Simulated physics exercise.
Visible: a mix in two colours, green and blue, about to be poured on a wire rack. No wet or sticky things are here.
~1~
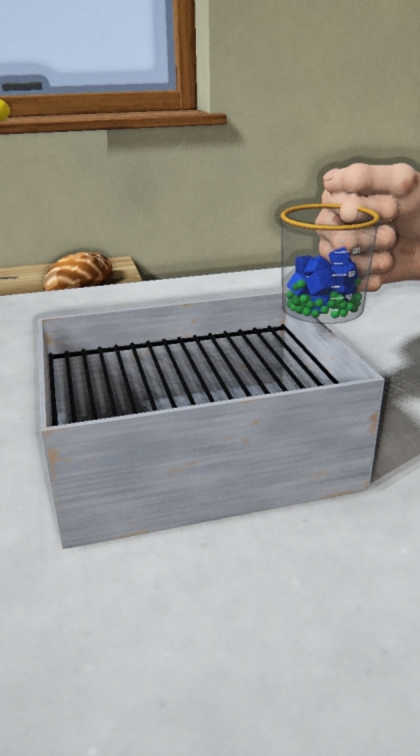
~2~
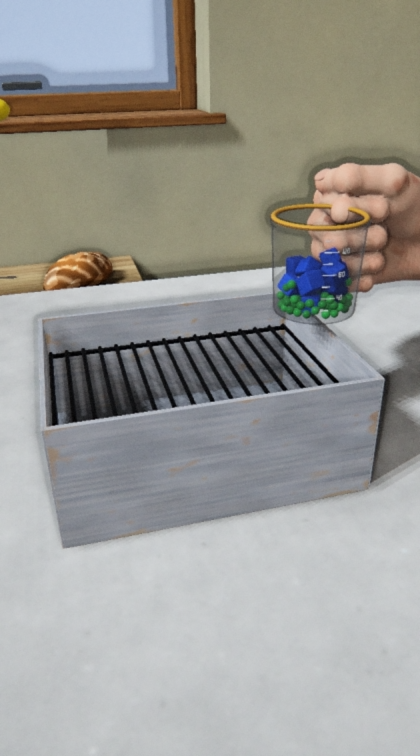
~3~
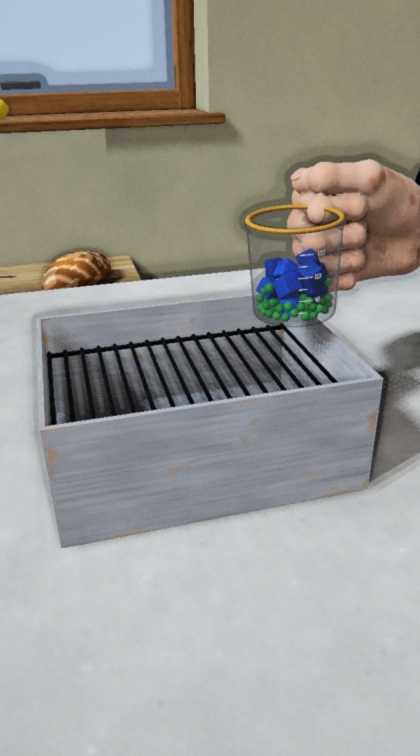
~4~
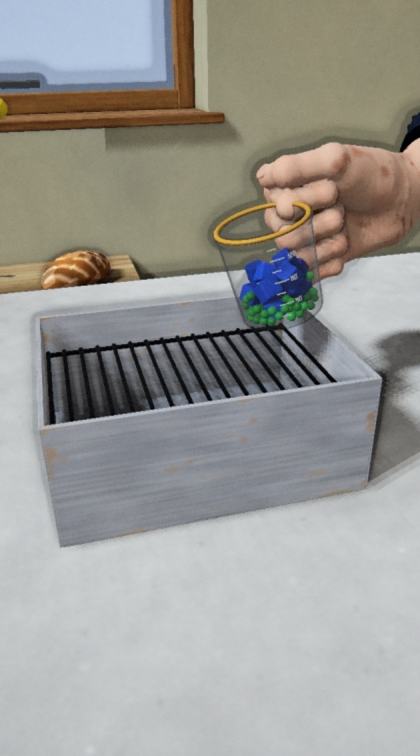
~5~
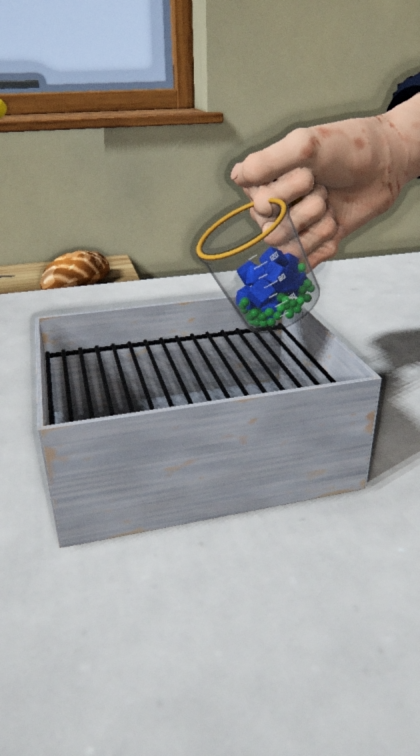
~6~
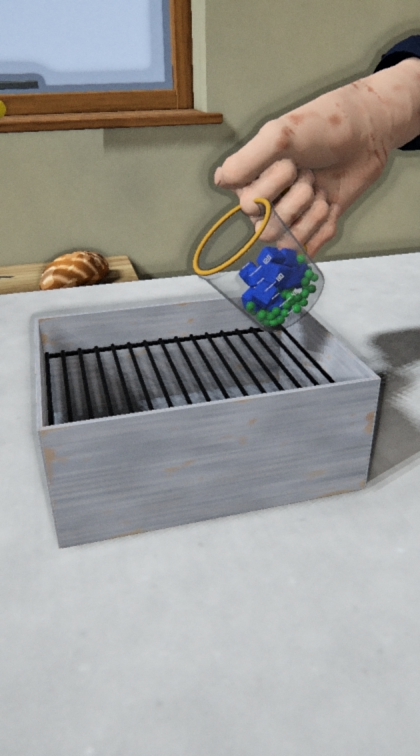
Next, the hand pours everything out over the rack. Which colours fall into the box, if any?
Finally, the green pieces make it past, and the blue pieces can't get past.
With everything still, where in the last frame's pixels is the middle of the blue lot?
It winds up somewhere around (192, 379).
Then, 0.40 s later than the last frame, green ones, every one in the cup; blue ones, every one in the cup.
Then, 0.83 s later than the last frame, green ones, every one in the cup; blue ones, every one in the cup.
Then, 1.33 s later than the last frame, green ones, roughly half on or over the wires, roughly half under the rack; blue ones, every one on or over the wires.
When it is over, green ones, just a few on the wires, almost all under the rack; blue ones, every one on the wires, not one under the rack.
